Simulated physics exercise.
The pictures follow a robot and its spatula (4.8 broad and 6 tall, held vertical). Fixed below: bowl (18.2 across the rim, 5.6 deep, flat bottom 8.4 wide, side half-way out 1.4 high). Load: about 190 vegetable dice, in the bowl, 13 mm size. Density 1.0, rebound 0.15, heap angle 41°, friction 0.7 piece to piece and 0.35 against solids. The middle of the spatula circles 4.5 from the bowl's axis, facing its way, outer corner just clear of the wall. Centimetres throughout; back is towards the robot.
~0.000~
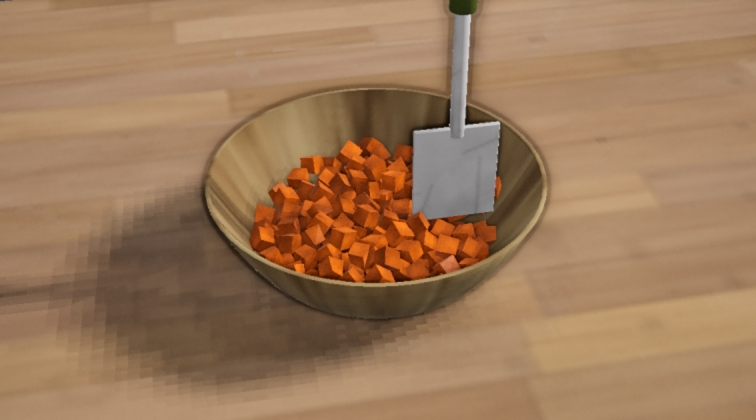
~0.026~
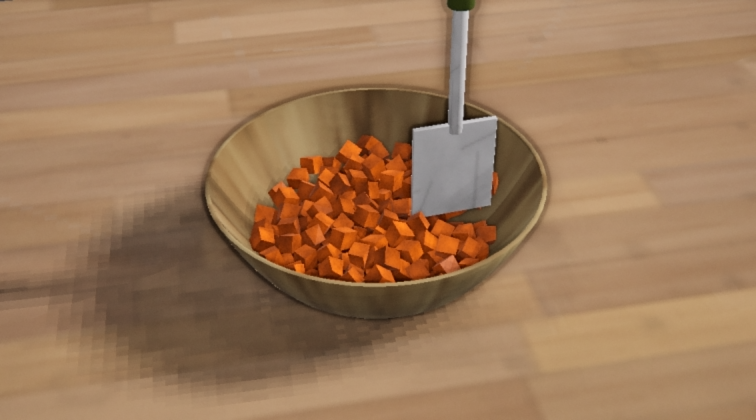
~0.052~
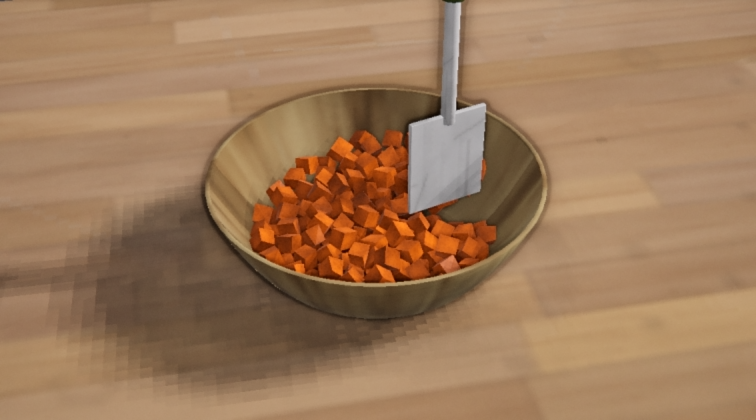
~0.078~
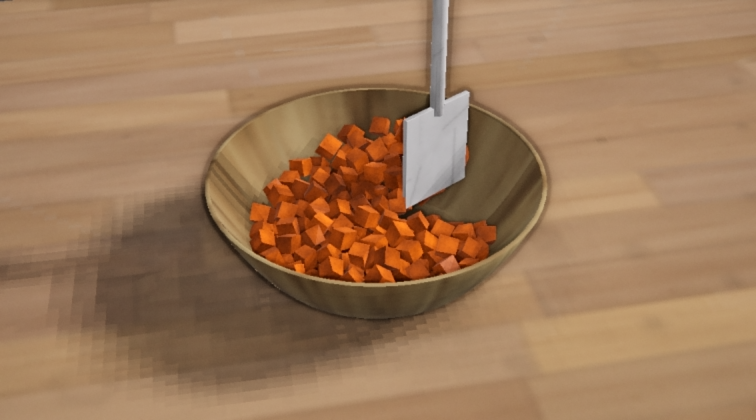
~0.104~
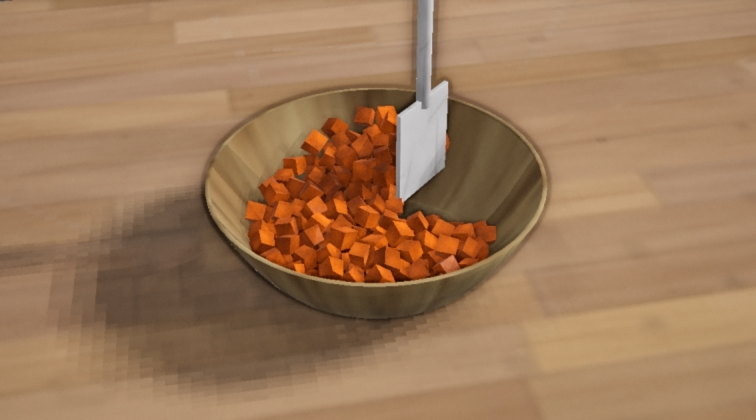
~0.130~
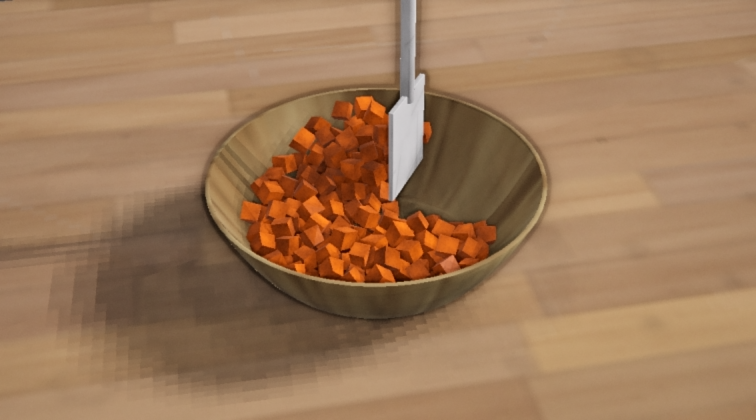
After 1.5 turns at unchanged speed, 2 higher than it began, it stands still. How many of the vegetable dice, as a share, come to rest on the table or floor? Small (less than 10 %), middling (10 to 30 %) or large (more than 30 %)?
On the table or floor the share is middling, 10 to 30 %.
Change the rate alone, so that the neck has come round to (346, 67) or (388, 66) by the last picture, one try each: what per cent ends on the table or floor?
Some 35 and 25 per cent.
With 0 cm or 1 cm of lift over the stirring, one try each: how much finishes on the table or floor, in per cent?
Some 25 and 25 per cent.
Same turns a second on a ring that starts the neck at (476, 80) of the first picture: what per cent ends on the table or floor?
About 0 per cent.
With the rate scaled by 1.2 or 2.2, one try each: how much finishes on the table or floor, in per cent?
Some 20 and 45 per cent.
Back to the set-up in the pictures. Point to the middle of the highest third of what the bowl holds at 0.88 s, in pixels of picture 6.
Near (373, 164).
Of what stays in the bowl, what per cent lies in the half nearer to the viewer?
About 50 per cent.
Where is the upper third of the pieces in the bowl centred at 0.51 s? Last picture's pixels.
At about (408, 259).
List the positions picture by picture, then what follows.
The spatula neck at (458, 104), 0° round; upper third of the load around (366, 211), from x 260 to 490, top at y 145; 191 in the bowl, in the first frame.
The spatula neck at (456, 100), 4° round; upper third of the load around (367, 211), from x 260 to 490, top at y 145, in the second frame.
The spatula neck at (449, 91), 16° round; upper third of the load around (366, 208), from x 260 to 485, top at y 140, in the third frame.
The spatula neck at (438, 82), 29° round; upper third of the load around (359, 190), from x 260 to 485, top at y 125, in the fourth frame.
The spatula neck at (424, 75), 42° round; upper third of the load around (351, 188), from x 255 to 485, top at y 115, in the fifth frame.
The spatula neck at (407, 70), 55° round; upper third of the load around (336, 178), from x 250 to 485, top at y 110; 191 in the bowl, in the sixth frame.
After 0.51 s, 245° round, highest piece 8 above the table; 171 in the bowl, 18 on the table or floor, 2 in flight or on the tool.
After 0.88 s, 75° round, highest piece 7 above the table; 163 in the bowl, 28 on the table or floor.
After 1.27 s, 180° round, highest piece 7 above the table; 163 in the bowl, 28 on the table or floor.
After 1.97 s, 180° round, highest piece 7 above the table; 163 in the bowl, 28 on the table or floor.
In the end, 163 in the bowl, 28 on the table or floor. That is 15 % on the table or floor.
